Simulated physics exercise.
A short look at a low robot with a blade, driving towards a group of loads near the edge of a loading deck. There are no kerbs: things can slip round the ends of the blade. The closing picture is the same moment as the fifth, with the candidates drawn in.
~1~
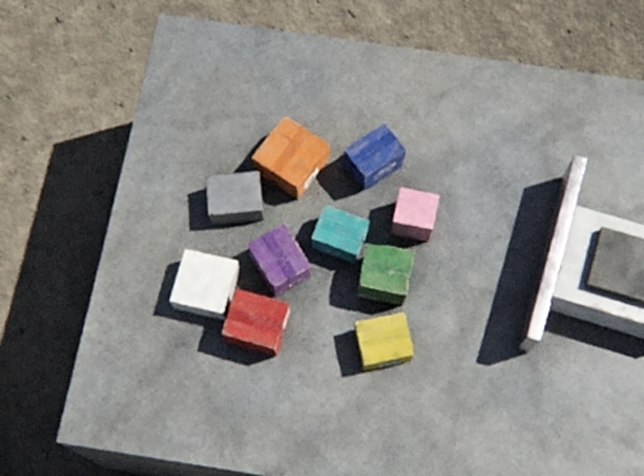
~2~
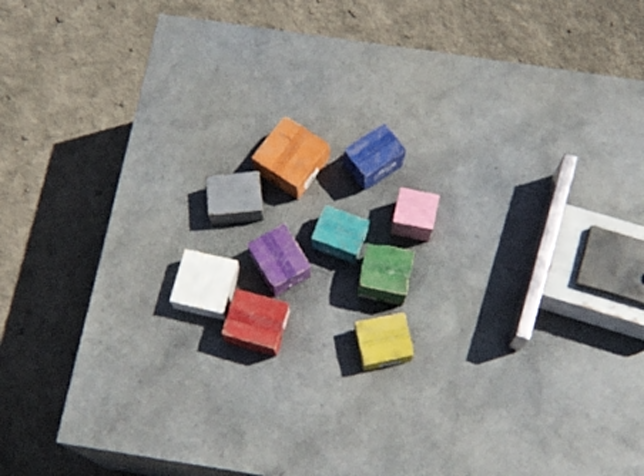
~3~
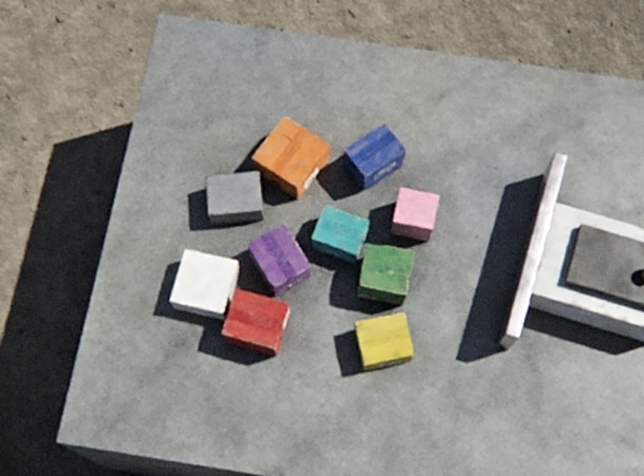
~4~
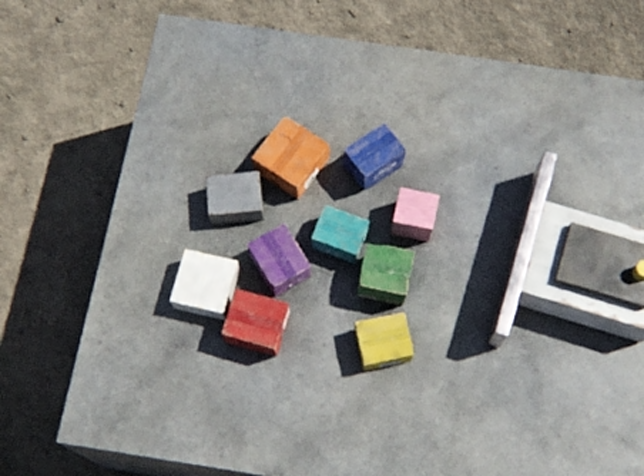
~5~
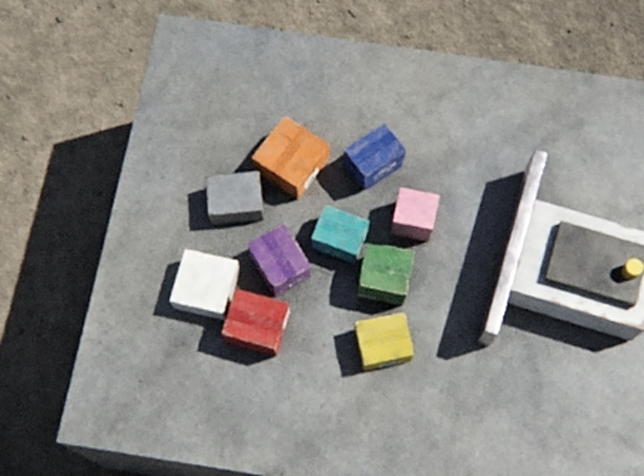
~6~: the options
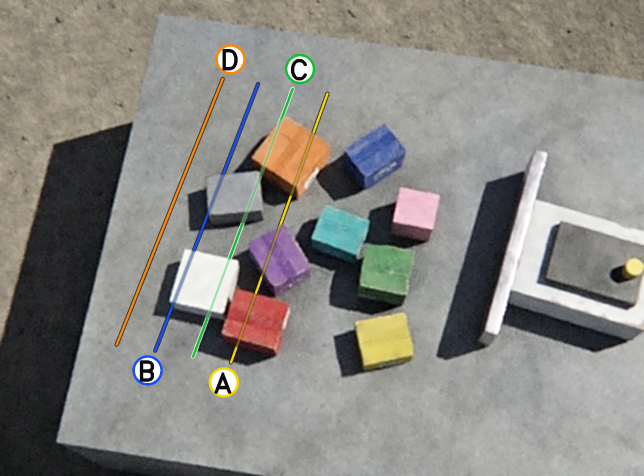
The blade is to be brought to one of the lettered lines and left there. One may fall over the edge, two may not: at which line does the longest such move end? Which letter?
As far as mark B.
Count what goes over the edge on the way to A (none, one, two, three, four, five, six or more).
By then, none.
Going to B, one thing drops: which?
The grey crate.
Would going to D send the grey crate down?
Yes.
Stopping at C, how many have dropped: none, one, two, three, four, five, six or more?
In all, none.
On the marked copy, A at (281, 222); B at (209, 211); C at (245, 217); D at (172, 206).
With B. Early on, robot (476, 244); yellow parcel (359, 349); pink crate (382, 209).
Further on, robot (362, 227); grey crate (186, 192); white crate (167, 286).
At the end, robot (279, 215); grey crate over the edge; purple box (119, 219); one fallen.
As for the rest, A is within the limit but short; C is within the limit but short; D drops three.
